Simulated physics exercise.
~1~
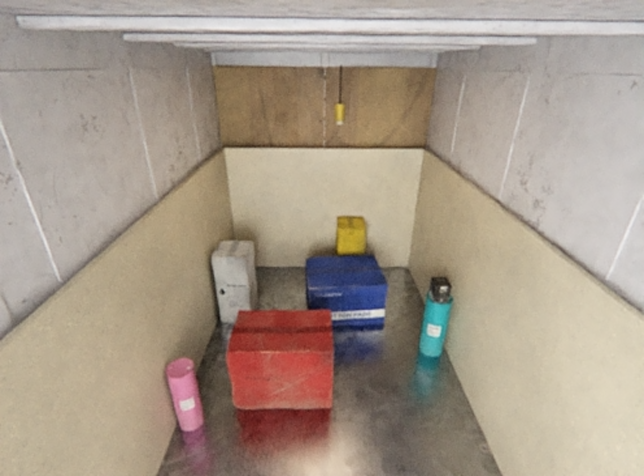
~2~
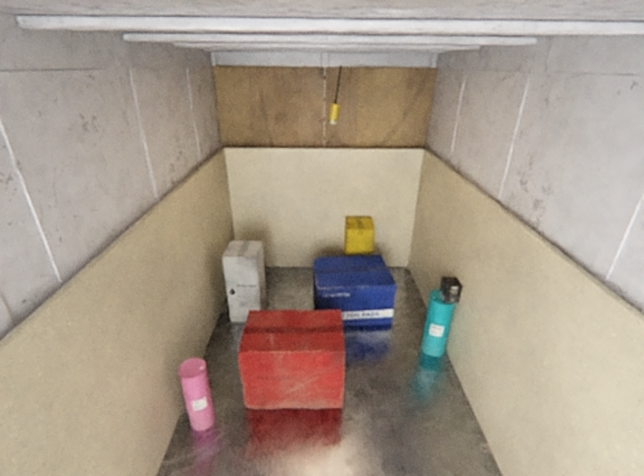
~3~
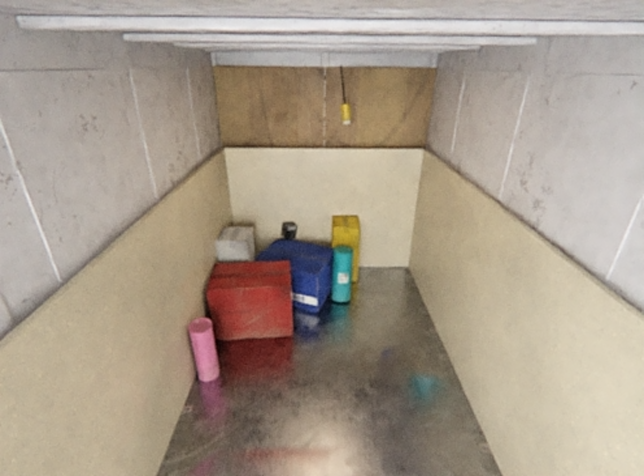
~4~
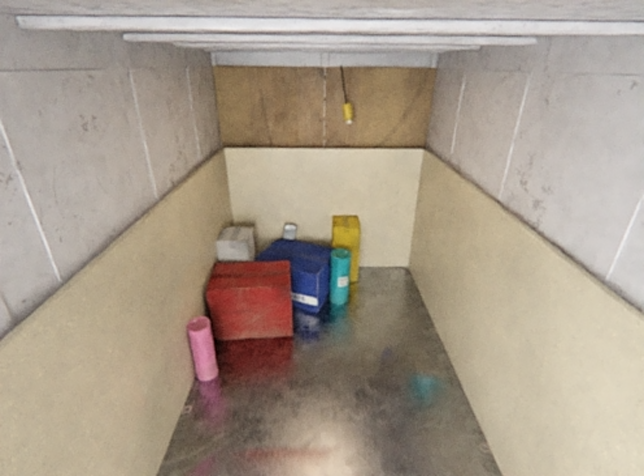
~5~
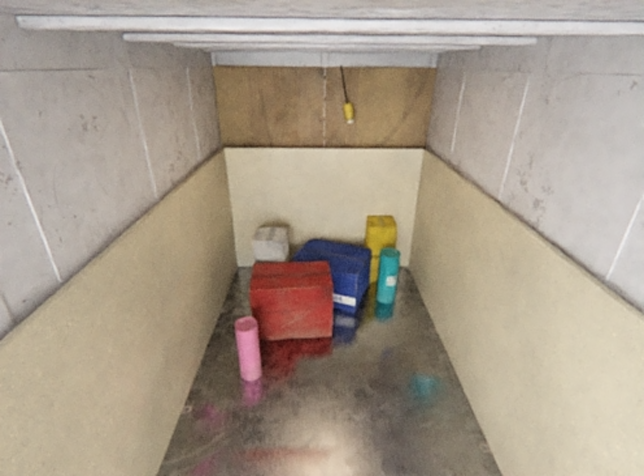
The load bay of a moving van is seen from the rear, looking towards the bulkhead, with a yellow lamp hanging on a cord. A red box stands in front of a blue one, with white and yellow boxes behind, a pink canister at left, and a turquoise canister with a small black box at right. The load first shifts slightly right. Then it slides forwards and left, bunching near the bulkhead, and the black box ends up behind the blue one. After a brief lull, the load slides right, the canisters still upright and the black box out of sight.
